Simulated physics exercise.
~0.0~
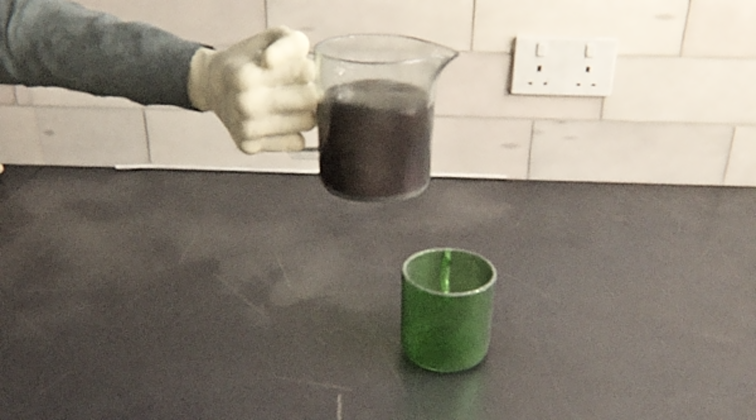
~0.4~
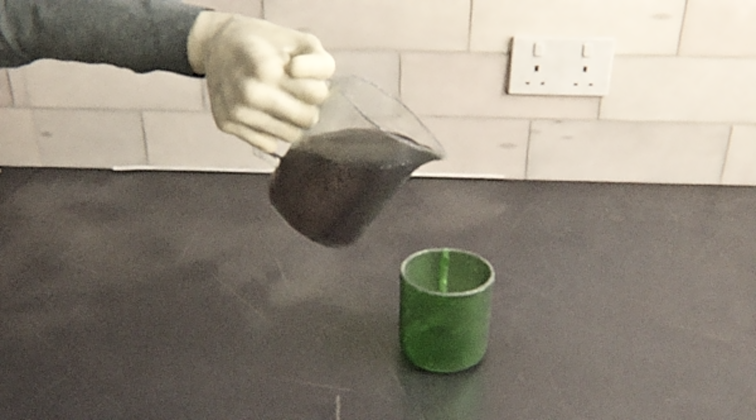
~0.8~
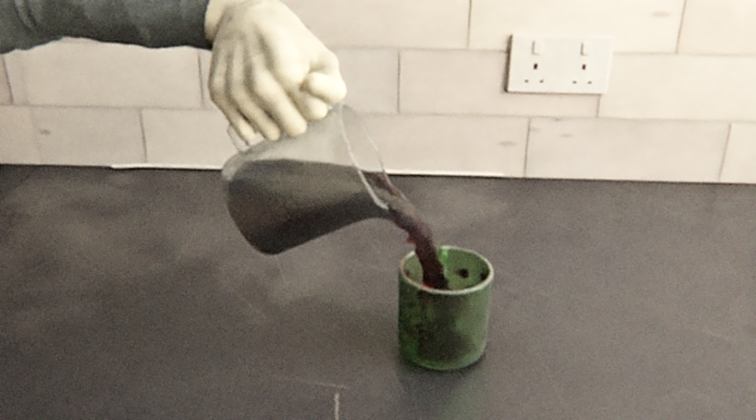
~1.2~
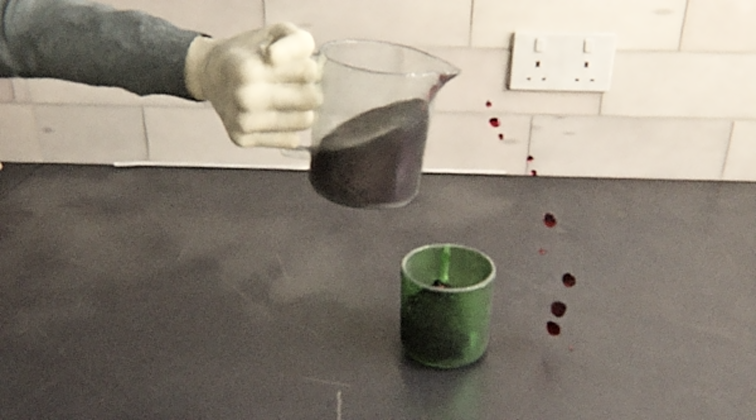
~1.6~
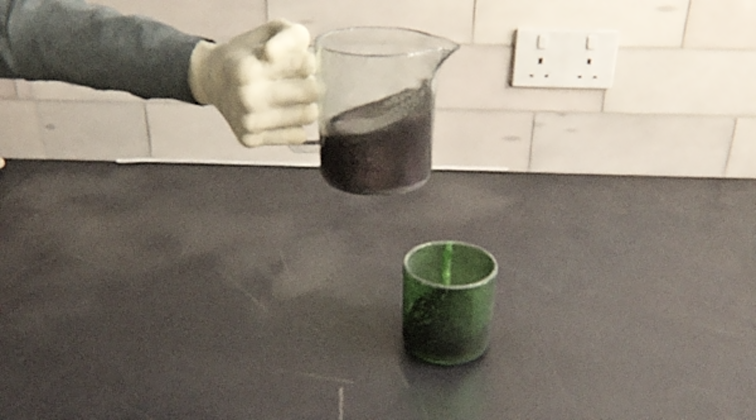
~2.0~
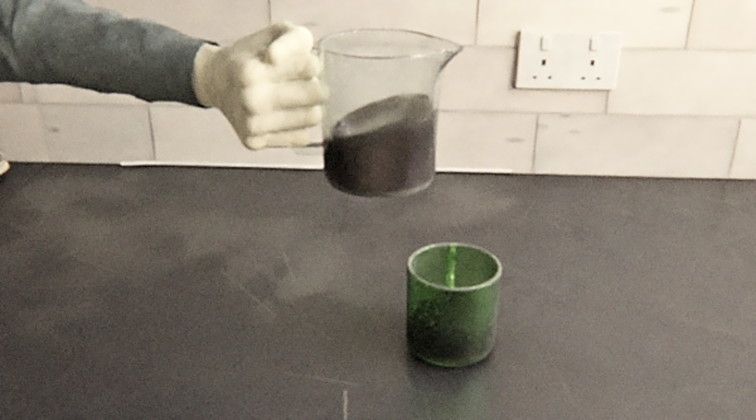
A gloved hand tipped a glass pitcher of dark wine to the right and poured some into a green mug on a dark worktop, then brought it level again as red drops flew off to the right, leaving wine in both.
